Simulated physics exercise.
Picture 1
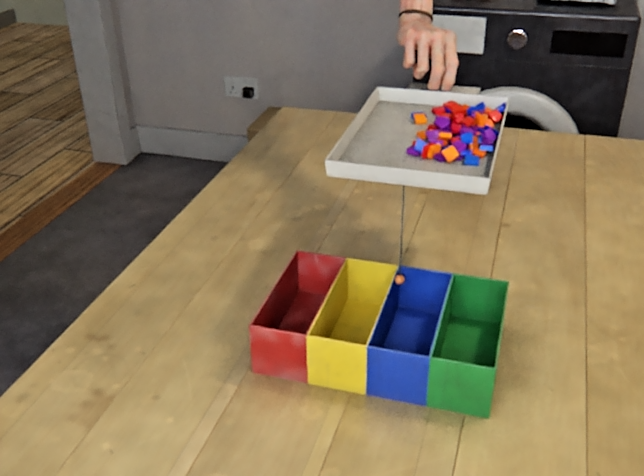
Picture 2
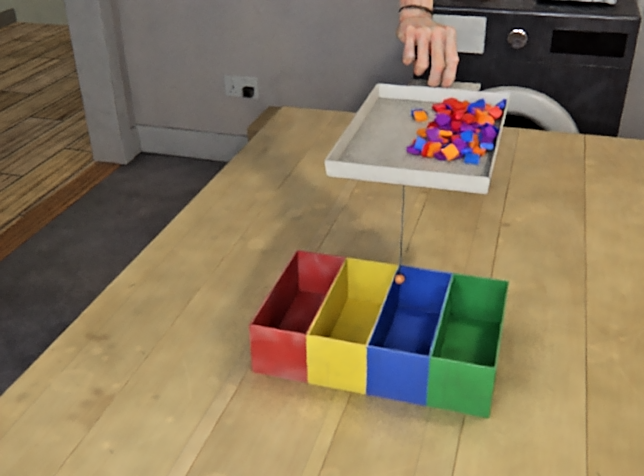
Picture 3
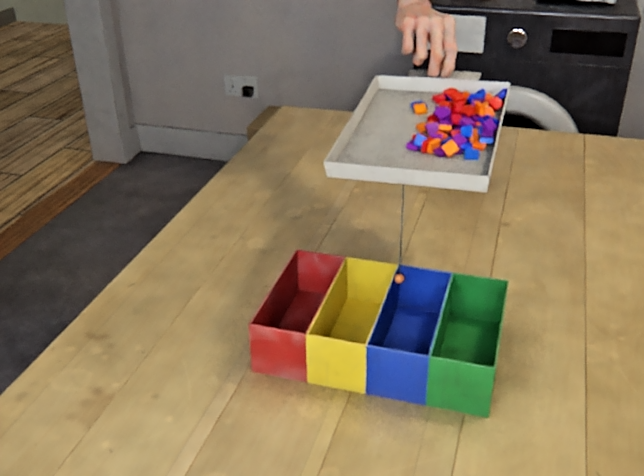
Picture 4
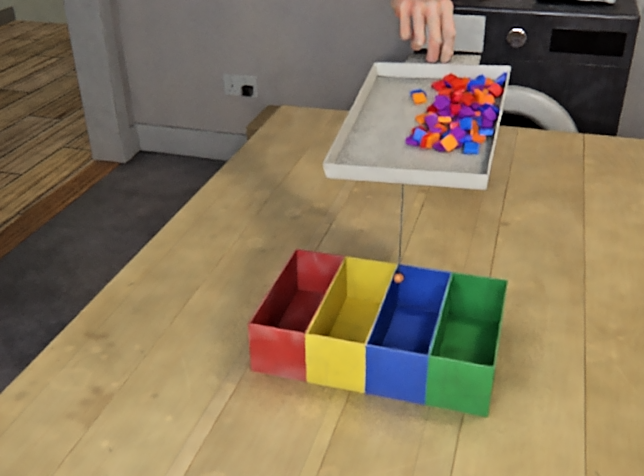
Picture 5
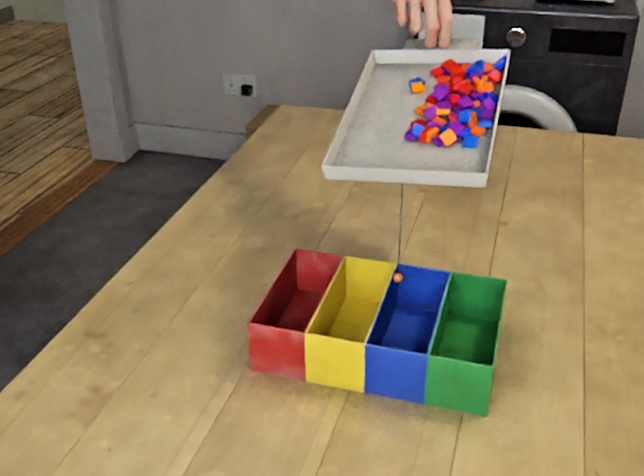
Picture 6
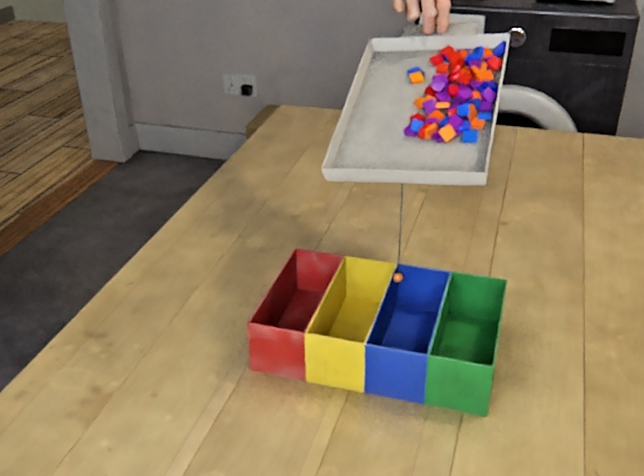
To begin with, a hand holds a pale tray nearly level above red, yellow, blue and green compartments on a wooden table, with small colourful pieces gathered toward its right side. The hand then steadily raises the tray's far end, steepening its slope toward the viewer, while the pieces remain clustered inside.
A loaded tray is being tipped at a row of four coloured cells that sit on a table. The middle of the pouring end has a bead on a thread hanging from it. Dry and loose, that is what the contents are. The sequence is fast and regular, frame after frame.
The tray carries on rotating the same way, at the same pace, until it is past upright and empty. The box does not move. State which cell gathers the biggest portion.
It is the yellow cell.
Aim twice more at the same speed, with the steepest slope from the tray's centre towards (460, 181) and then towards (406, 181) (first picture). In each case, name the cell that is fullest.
Try 1 - green. Try 2 - that blue cell.
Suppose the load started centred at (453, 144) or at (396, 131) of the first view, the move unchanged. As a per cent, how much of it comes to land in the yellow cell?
Roughly 50 per cent, and 60 per cent.
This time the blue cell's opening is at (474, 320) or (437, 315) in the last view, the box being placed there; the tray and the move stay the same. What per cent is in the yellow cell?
You'd get near 20 per cent and afterwards near 40 per cent.
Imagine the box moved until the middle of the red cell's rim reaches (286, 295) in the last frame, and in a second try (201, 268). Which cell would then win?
For the first spot I'd say the yellow one, and for the second spot green.
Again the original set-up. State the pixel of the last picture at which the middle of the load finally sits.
I'd put the middle somewhere around (343, 350).
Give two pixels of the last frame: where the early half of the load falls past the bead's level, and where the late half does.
First roughly (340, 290), then roughly (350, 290).
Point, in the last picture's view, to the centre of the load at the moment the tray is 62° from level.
Somewhere about (381, 162).
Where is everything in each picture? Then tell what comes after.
In the first picture, corners of the pouring end (328, 160) and (488, 178), level; middle of the load (467, 129), mosaic tiles; bead on its thread (400, 279); red cell (279, 350); yellow cell (337, 360); blue cell (397, 371); green cell (460, 383).
In the second picture, corners of the pouring end (327, 160) and (488, 177), level; middle of the load (467, 127).
In the third picture, corners of the pouring end (327, 161) and (487, 176), tipped barely, lowest at the left corner; middle of the load (467, 119).
In the fourth picture, corners of the pouring end (325, 163) and (486, 174), tipped a little, lowest at the left corner; middle of the load (466, 109).
In the fifth picture, corners of the pouring end (324, 165) and (485, 172), tipped a little, lowest at the left corner; middle of the load (466, 98).
In the sixth picture, corners of the pouring end (324, 168) and (484, 172), tipped clearly, lowest at the left corner; middle of the load (465, 88); red cell (277, 347); yellow cell (335, 358); blue cell (395, 369); green cell (458, 381).
Just after the last frame, tray tipped steeply; almost all on the tray; about a tenth falling or outside the box.
A moment on, tray tipped right over; roughly half on the tray; roughly a quarter in the yellow cell; about a tenth in the red cell; about a tenth in the blue cell; about a tenth falling or outside the box.
Further on, tray tipped past a quarter turn; roughly half in the yellow cell; roughly a third in the red cell; roughly a quarter in the blue cell; about a tenth falling or outside the box.
When it is over, tray tipped past a quarter turn; roughly half in the yellow cell; roughly a third in the red cell; roughly a quarter in the blue cell; not one in the green cell; about a tenth outside the box.
